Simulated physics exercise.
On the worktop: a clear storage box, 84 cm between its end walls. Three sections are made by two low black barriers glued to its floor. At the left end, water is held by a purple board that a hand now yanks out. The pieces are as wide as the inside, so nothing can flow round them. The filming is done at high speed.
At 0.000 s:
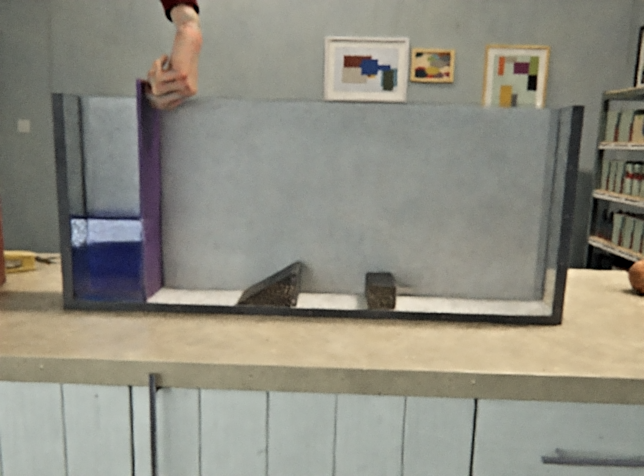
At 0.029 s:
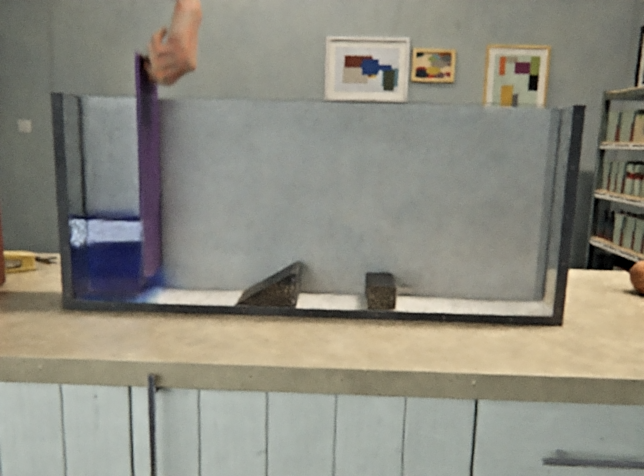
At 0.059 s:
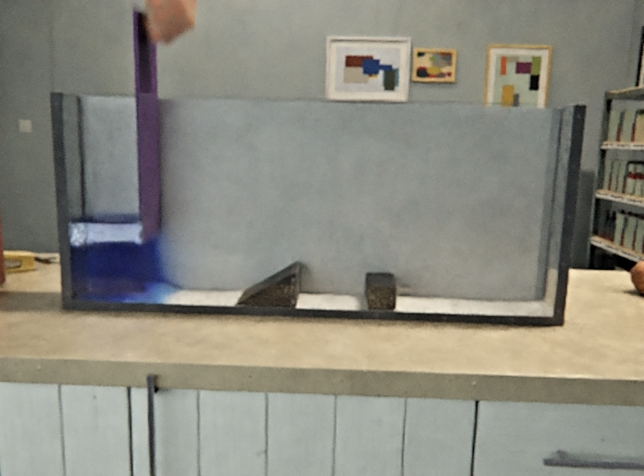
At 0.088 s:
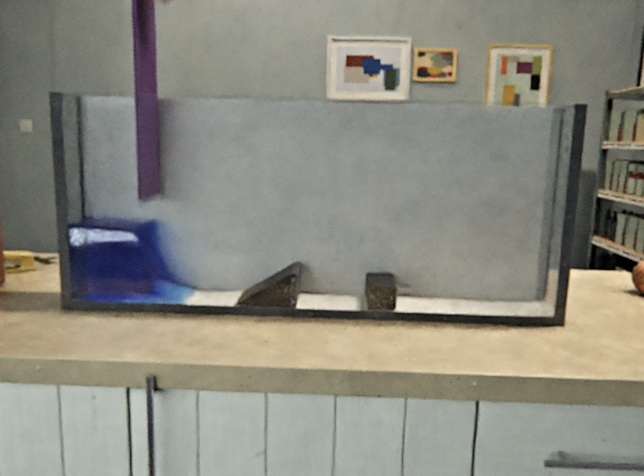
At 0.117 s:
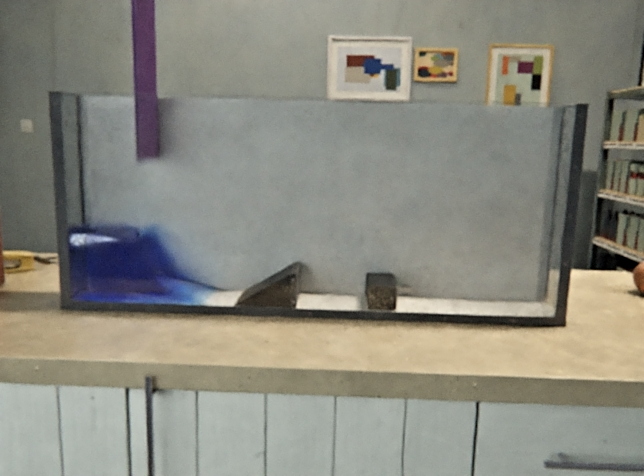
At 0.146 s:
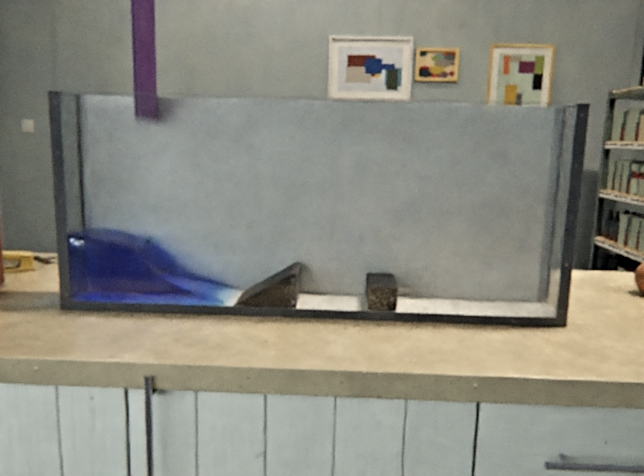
At the start, a hand grips a purple board that holds blue water at the left end of a clear box, with a ramped block and a broader block on its floor. The hand pulls the board up and out, and the water slumps and spreads rightward along the floor to the ramped block.
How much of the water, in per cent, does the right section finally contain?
The right section gets about 16 per cent.
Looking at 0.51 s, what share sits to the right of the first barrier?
It's close to 30 per cent by then.
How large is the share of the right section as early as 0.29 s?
Roughly 0 per cent of the liquid is there.
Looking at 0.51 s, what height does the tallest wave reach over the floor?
Roughly 8.0 cm up.
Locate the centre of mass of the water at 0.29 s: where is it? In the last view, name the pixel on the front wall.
Centre of mass, last view: Approx. (174, 285).
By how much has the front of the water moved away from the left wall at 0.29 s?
Roughly 48 cm out.
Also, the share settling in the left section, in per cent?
About 60 %.
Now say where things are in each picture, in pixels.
In the first frame, level at the left end (76, 218); front at (142, 300); board bottom (144, 301); the first barrier (ramped) has its top at (294, 274); the second barrier (broad) has its top at (382, 286).
In the second frame, level at the left end (75, 218); front at (151, 301); board bottom (143, 278).
In the third frame, level at the left end (75, 221); front at (165, 301); board bottom (142, 240).
In the fourth frame, level at the left end (74, 226); front at (183, 302); board bottom (140, 201).
In the fifth frame, level at the left end (74, 231); front at (203, 303); board bottom (138, 160).
In the sixth frame, level at the left end (74, 237); front at (224, 304); the board is clear.
By 0.29 s 92 per cent is still short of the first barrier, 0 is over the second.
By 0.51 s 69 per cent is still short of the first barrier, 13 is over the second.
By 0.90 s 61 per cent is still short of the first barrier, 16 is over the second.
At rest it is 60 per cent left, 24 middle, 16 right.
